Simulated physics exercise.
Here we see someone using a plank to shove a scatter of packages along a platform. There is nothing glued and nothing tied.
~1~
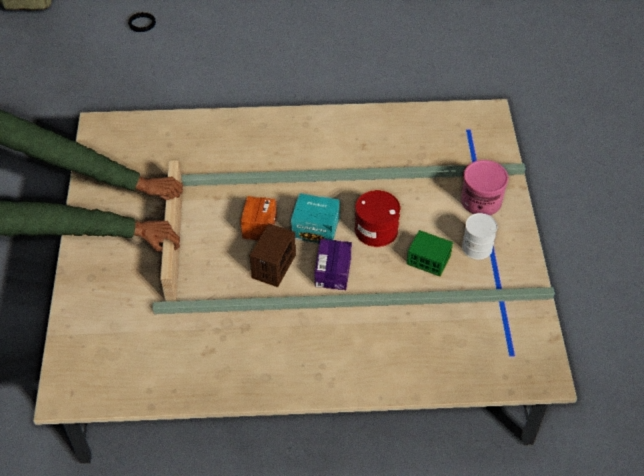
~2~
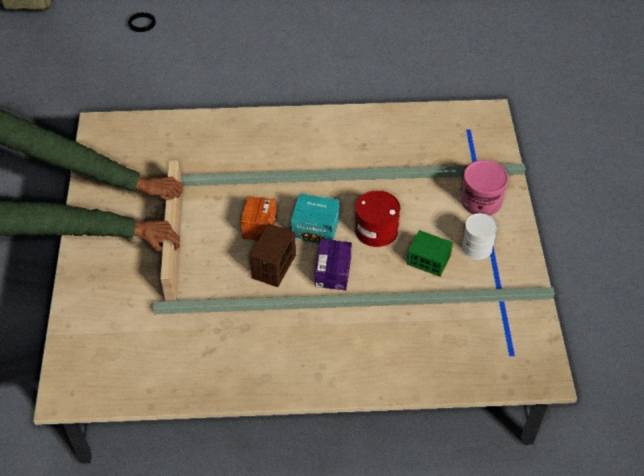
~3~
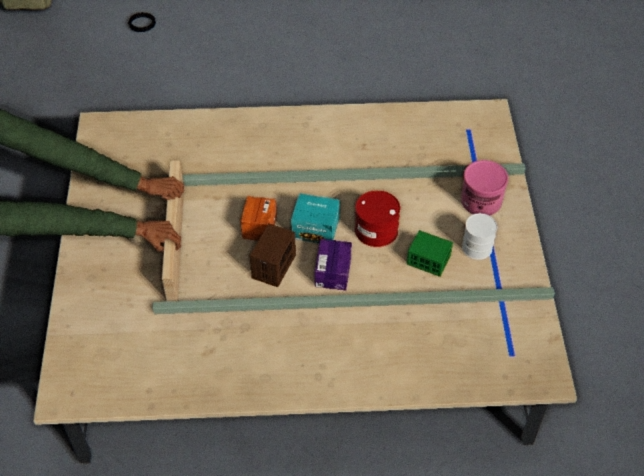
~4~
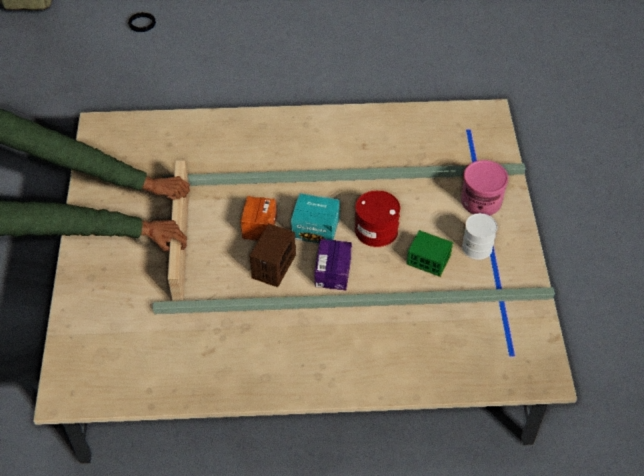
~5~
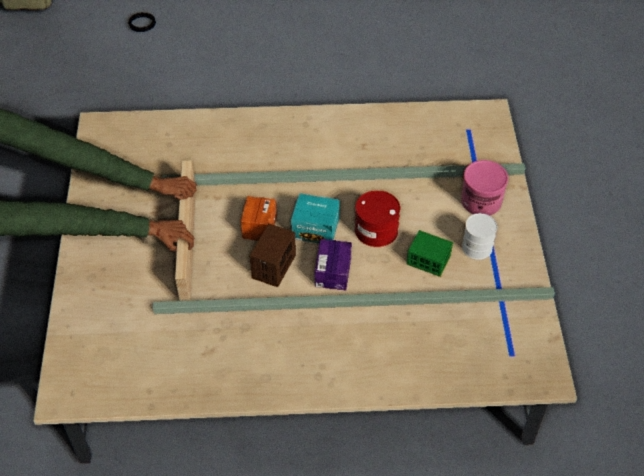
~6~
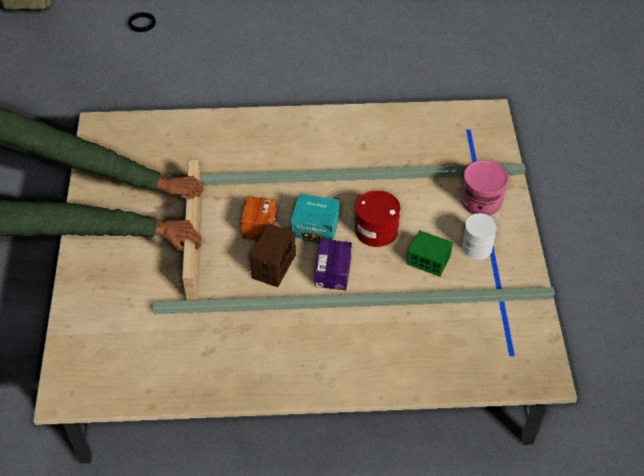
Wooden plank edging slightly right between two rails, pushed by two green-sleeved hands, while the colourful boxes and tubs stay still.
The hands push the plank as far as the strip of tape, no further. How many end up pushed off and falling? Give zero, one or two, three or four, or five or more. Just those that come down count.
The count that fall off is at least three and at most four.
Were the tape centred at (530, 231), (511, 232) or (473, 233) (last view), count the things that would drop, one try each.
So, reaching the ground: 8, then 5, then 3.
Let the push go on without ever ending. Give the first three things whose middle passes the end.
Order: White canister, red canister, green crate.
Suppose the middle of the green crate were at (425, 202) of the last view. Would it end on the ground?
Started there, the object is not lost.
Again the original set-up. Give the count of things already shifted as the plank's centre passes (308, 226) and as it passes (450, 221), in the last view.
Respectively 5 and 8.
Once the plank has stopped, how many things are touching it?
It touches 3.
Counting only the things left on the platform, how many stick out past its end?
2 overhanging.
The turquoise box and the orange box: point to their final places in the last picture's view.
One is at about (537, 211), the other at about (501, 211).
Soon after, none off yet; pink pail at rest near (484, 189); white canister at rest near (479, 237); green crate moving near (431, 254).
By the end, the number that fall off is three or four; fallen, red canister, green crate and white canister.
